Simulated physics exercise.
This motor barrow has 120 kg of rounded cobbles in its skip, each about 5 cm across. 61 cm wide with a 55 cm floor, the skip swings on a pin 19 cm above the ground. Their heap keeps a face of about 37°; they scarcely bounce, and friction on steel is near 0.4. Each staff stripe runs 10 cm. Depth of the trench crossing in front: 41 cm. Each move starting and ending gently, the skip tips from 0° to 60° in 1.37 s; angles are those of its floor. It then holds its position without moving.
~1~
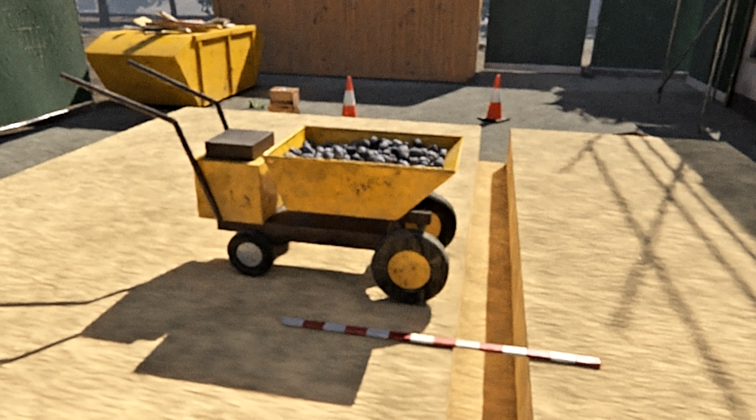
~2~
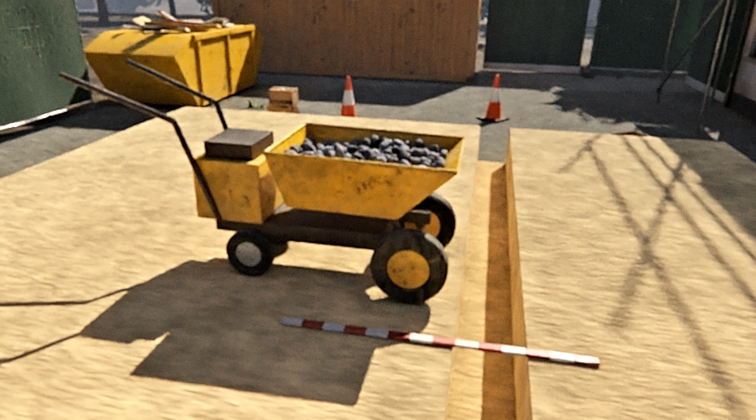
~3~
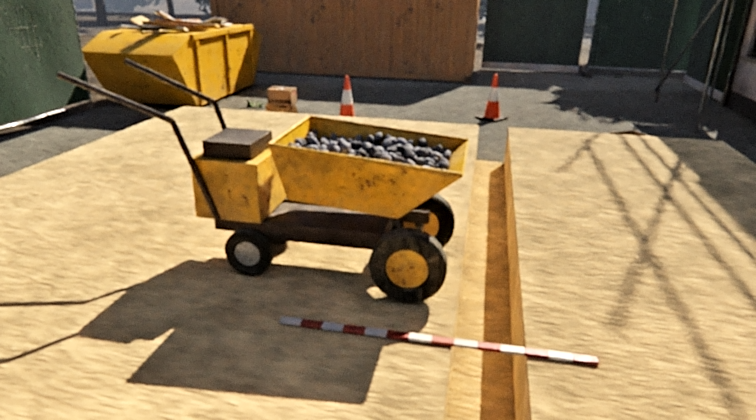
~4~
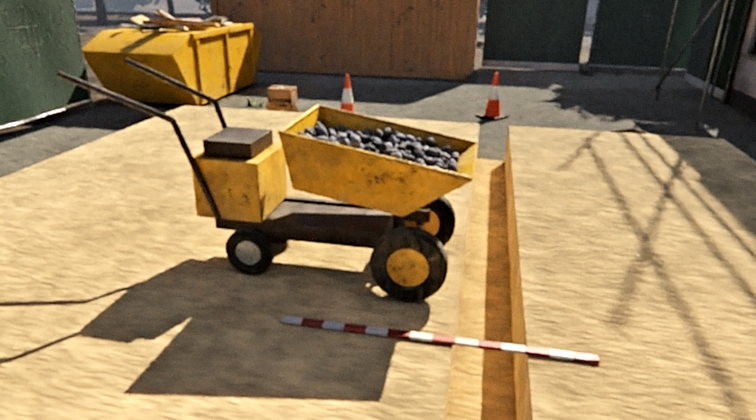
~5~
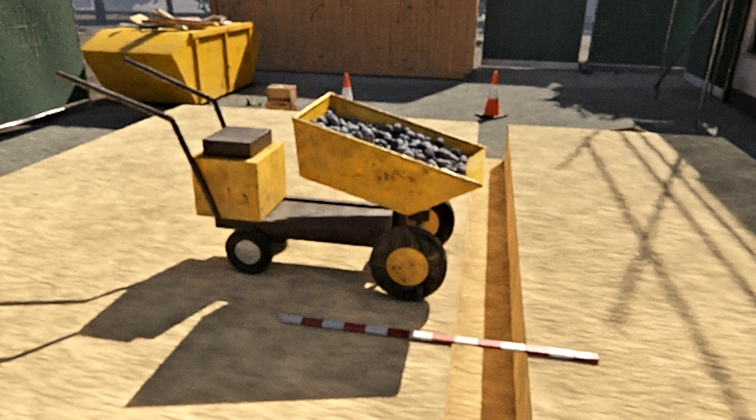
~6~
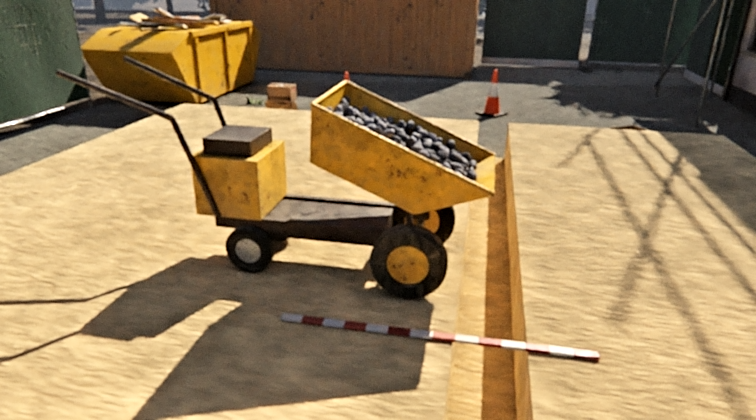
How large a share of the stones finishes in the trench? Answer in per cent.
A share of about 26 per cent.
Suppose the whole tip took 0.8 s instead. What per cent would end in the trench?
I'd put it at some 20 in a hundred.
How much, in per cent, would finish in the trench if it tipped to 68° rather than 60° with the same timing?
Close to 20 per cent then.
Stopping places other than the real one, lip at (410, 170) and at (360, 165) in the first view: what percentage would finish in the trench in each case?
Roughly 70 in a hundred, then 90 in a hundred.
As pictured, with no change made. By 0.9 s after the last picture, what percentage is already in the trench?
0 per cent, give or take.
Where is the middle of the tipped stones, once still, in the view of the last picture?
Centre estimate: Around (555, 280).
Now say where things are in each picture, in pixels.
In the first frame, the skip is at 0°, its lip at (455, 172); the top of the load is at (398, 147).
In the second frame, lip at (457, 173), floor tilted 1°, highest stones at (382, 148).
In the third frame, the skip is at 5°, its lip at (462, 175); the top of the load is at (365, 145).
In the fourth frame, the skip is at 10°, its lip at (472, 179); the top of the load is at (330, 132).
In the fifth frame, the skip is at 16°, its lip at (482, 186); the top of the load is at (333, 121).
In the sixth frame, the skip is at 23°, its lip at (494, 194); the top of the load is at (344, 110).
Then, 0.4 s after the last picture the floor is at 51°, 100 % in the skip; the foremost stones are at (510, 212).
Then, 0.9 s after the last picture the floor is at 60°, 76 % in the skip, 23 % past the trench; the foremost stones are at (595, 285).
Then, 1.2 s after the last picture the floor is at 60°, 43 % in the skip, 1 % in the trench, 56 % past the trench; the foremost stones are at (673, 294).
Then, 3.2 s after the last picture the floor is at 60°, 0 % in the skip, 26 % in the trench, 74 % past the trench; the foremost stones are at (720, 287).
